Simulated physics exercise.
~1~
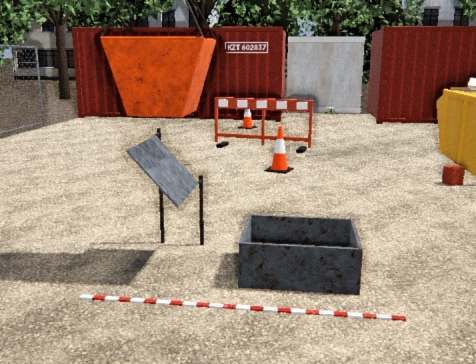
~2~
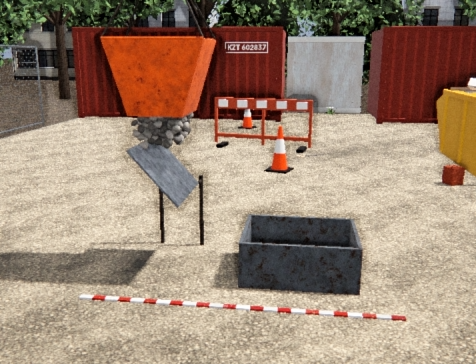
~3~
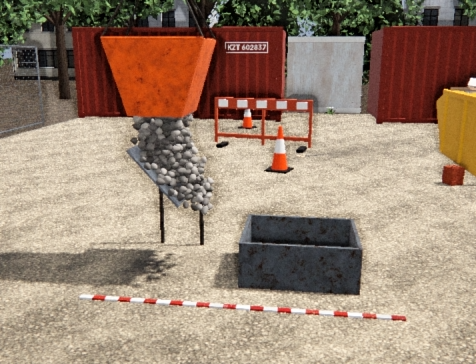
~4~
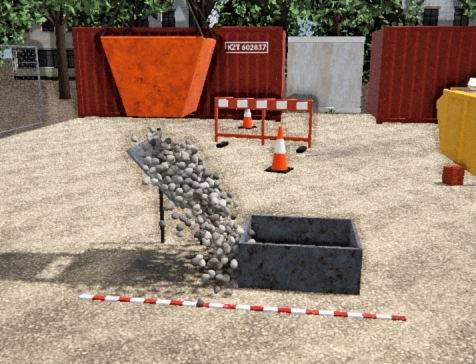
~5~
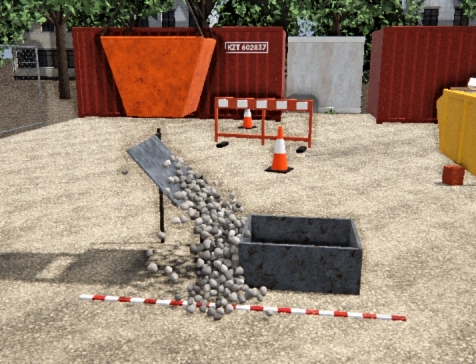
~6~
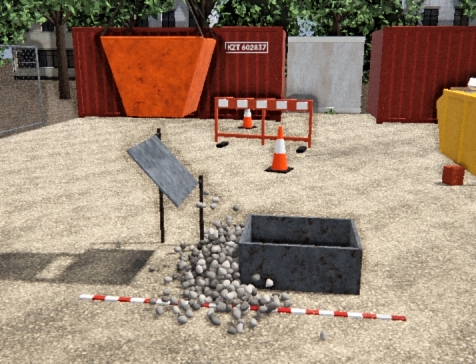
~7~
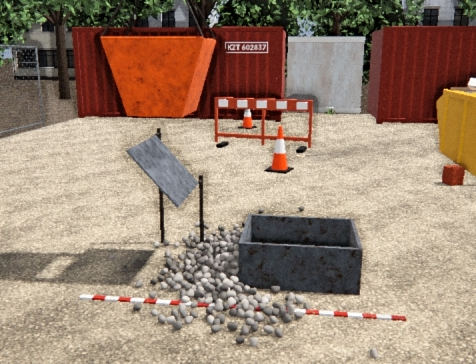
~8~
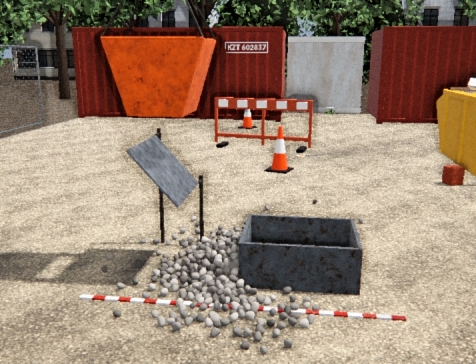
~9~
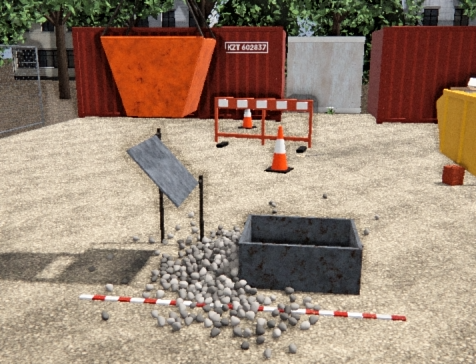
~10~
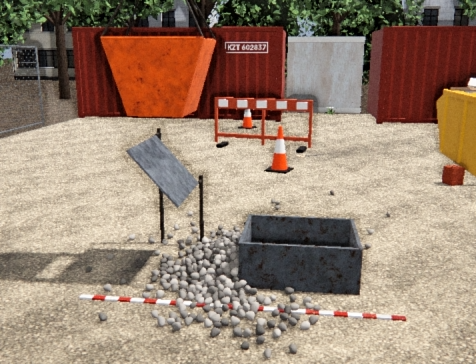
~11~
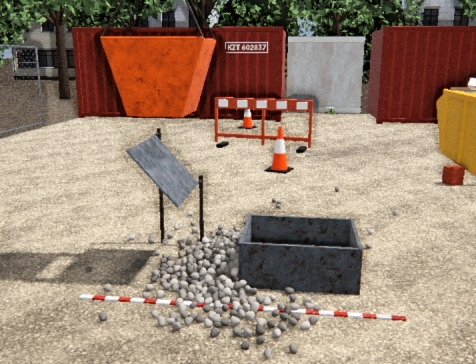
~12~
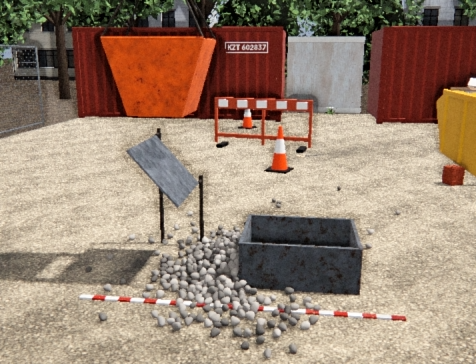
The clip shows an orange hopper releasing grey stones onto a tilted steel plate in a gravelly yard. They slide down to the right but land short of the dark open bin, spreading over a red-and-white staff and settling in a heap mostly left of the bin.
